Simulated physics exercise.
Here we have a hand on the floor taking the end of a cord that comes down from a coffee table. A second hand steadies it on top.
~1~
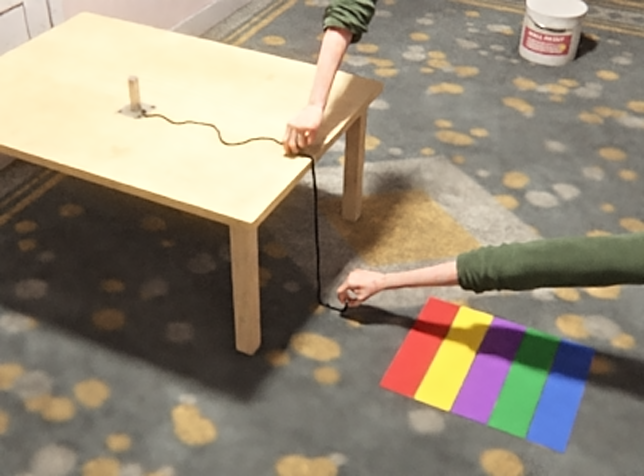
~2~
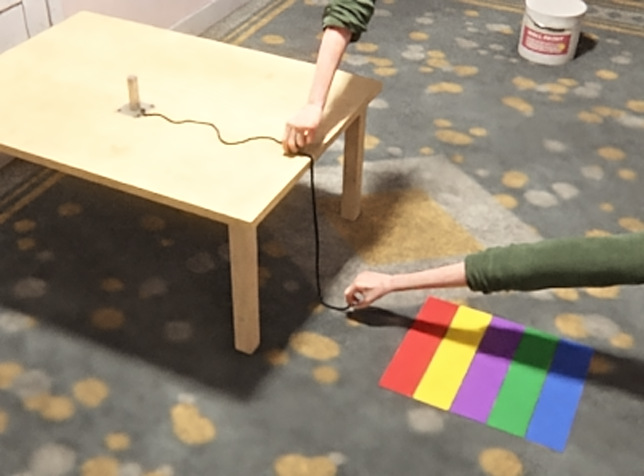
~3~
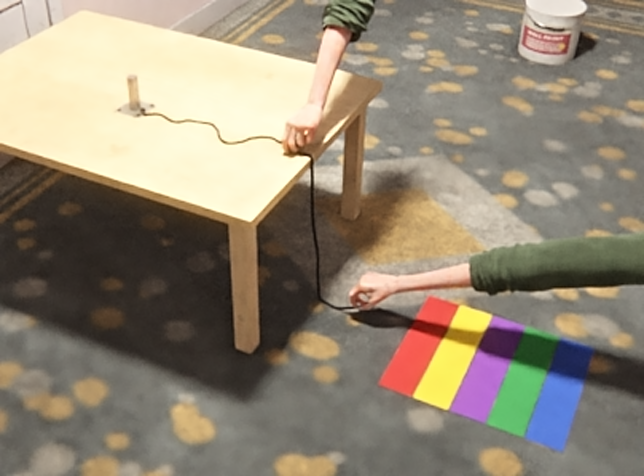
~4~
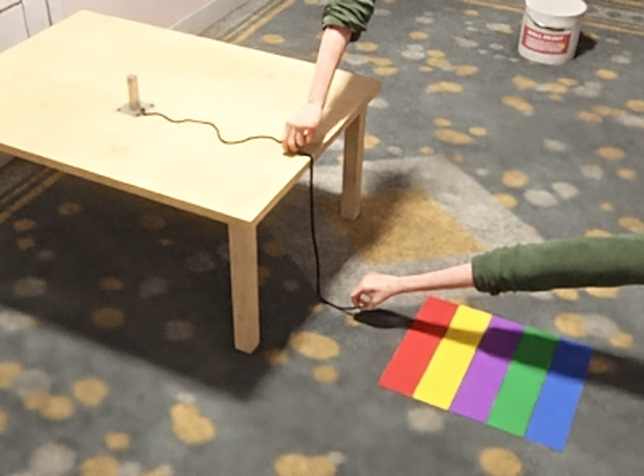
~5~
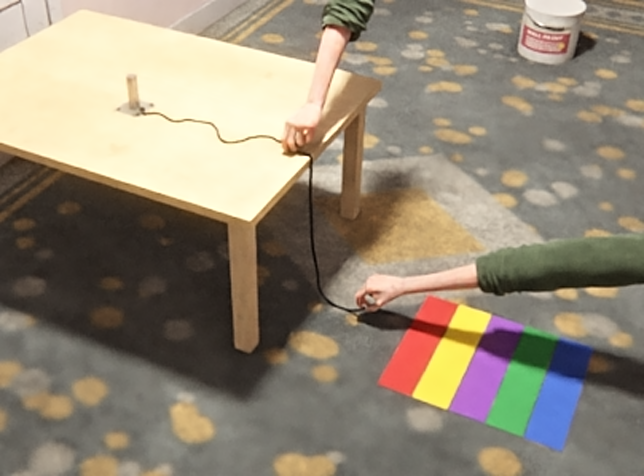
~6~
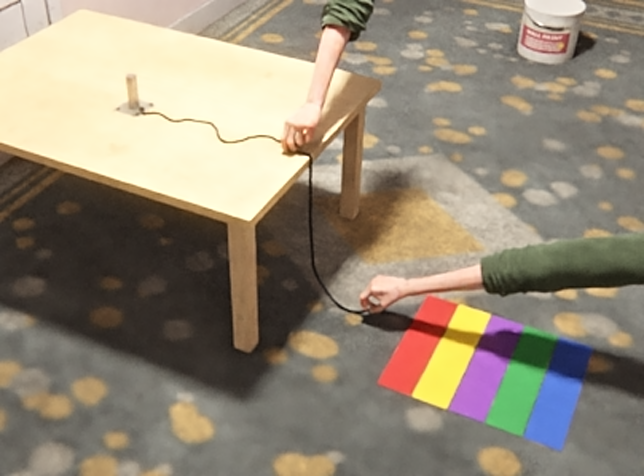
A hand near the floor slowly draws the end of a dark cord a short way right, toward a sheet of coloured stripes, while another hand stays on the cord at the edge of a wooden coffee table.
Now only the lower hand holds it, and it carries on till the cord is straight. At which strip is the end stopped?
The purple one.
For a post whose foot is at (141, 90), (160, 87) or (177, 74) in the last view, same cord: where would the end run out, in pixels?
Try by try, around (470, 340), (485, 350) and (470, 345).
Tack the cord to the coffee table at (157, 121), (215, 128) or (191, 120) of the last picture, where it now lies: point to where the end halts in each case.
Near (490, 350), (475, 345) and (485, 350).
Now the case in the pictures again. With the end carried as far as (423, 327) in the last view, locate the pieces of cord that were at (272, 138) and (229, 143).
About (296, 153), and the other about (255, 142).
Soon after, end near (423, 328); over red.
After that, end near (467, 342); over yellow.
At the stop, end near (495, 352); over purple. It halts on the purple strip.
